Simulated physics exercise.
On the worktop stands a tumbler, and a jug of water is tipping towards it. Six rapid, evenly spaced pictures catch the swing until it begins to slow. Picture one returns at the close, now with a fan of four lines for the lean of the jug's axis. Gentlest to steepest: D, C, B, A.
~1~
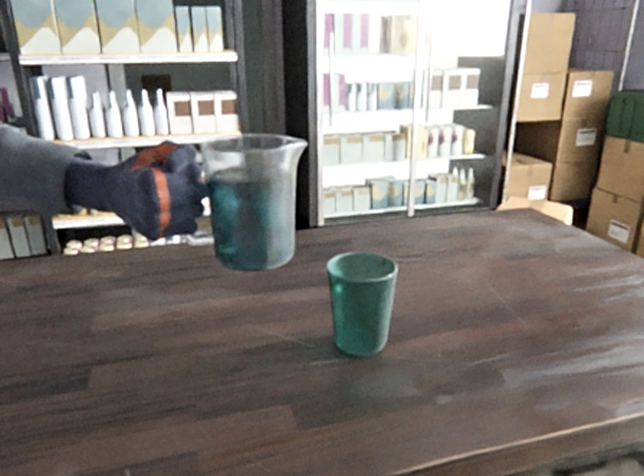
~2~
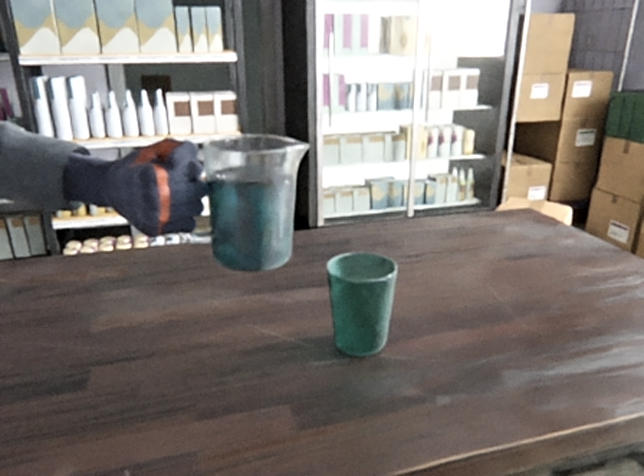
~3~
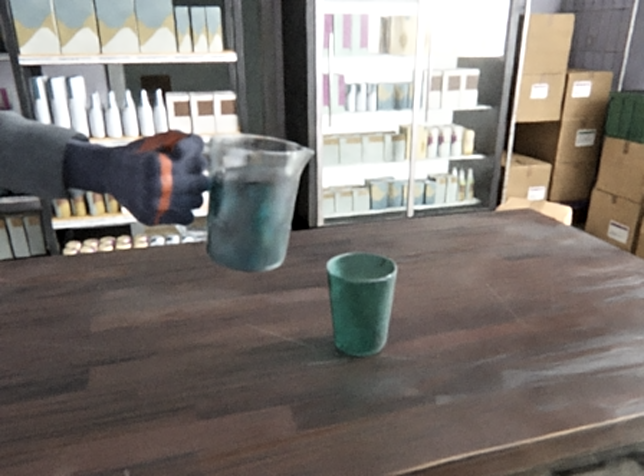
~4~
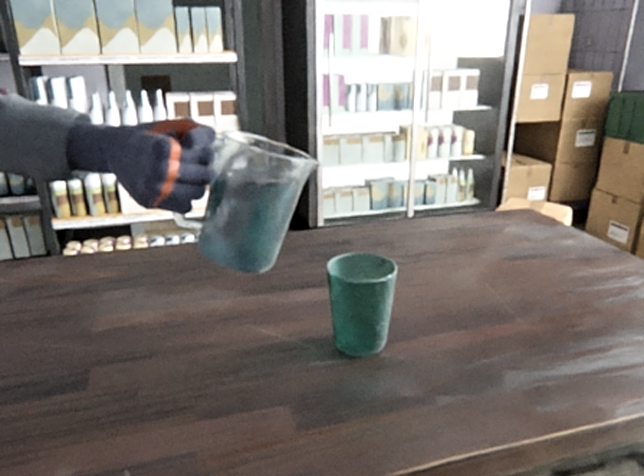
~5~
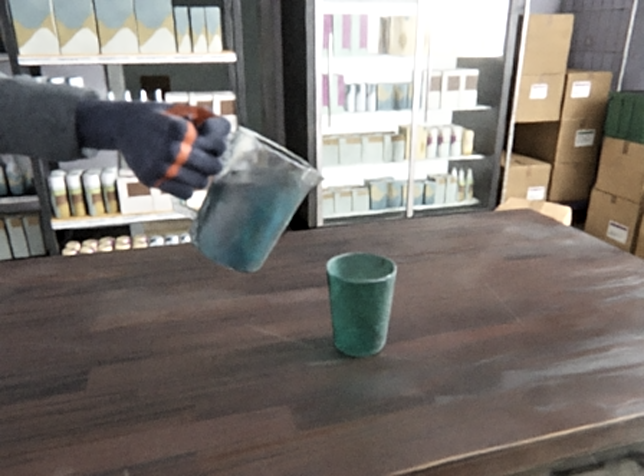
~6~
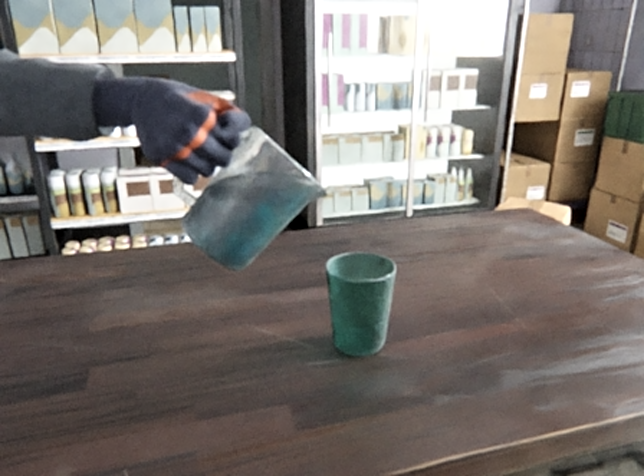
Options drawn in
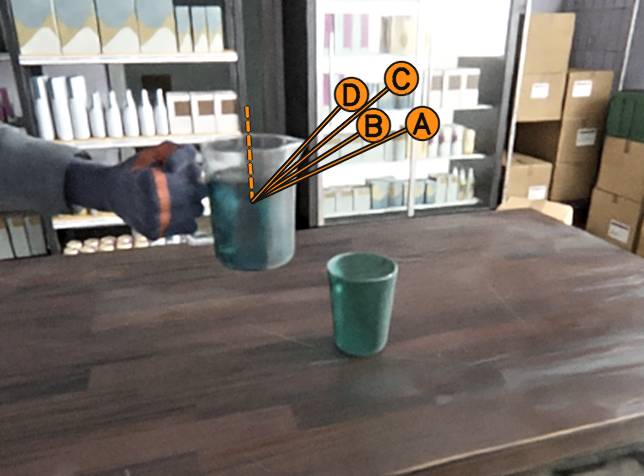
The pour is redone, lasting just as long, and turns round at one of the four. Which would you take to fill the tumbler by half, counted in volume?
A.
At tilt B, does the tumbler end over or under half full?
Under.
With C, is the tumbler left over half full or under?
Under.
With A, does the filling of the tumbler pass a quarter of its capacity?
Yes.
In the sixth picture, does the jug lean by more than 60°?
No, it does not.
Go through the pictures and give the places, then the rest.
In the first picture, upright, lip at (305, 142); rim of the tumbler round (362, 265); nothing has left yet.
In the second picture, tipped about 2°, lip at (307, 145); nothing has left yet.
In the third picture, tipped about 9°, lip at (312, 151); nothing has left yet.
In the fourth picture, tipped about 19°, lip at (319, 163); nothing has left yet.
In the fifth picture, tipped about 31°, lip at (324, 177); nothing has left yet.
In the sixth picture, tipped about 44°, lip at (326, 193); nothing has left yet.
In orange, A at (406, 129); B at (359, 133); C at (387, 88); D at (339, 106).
With A, the tumbler ends with about 54 % of what it can hold.
With B, the tumbler ends with about 36 % of what it can hold.
With C, the tumbler ends with about 22 % of what it can hold.
With D, the tumbler ends with about 12 % of what it can hold.
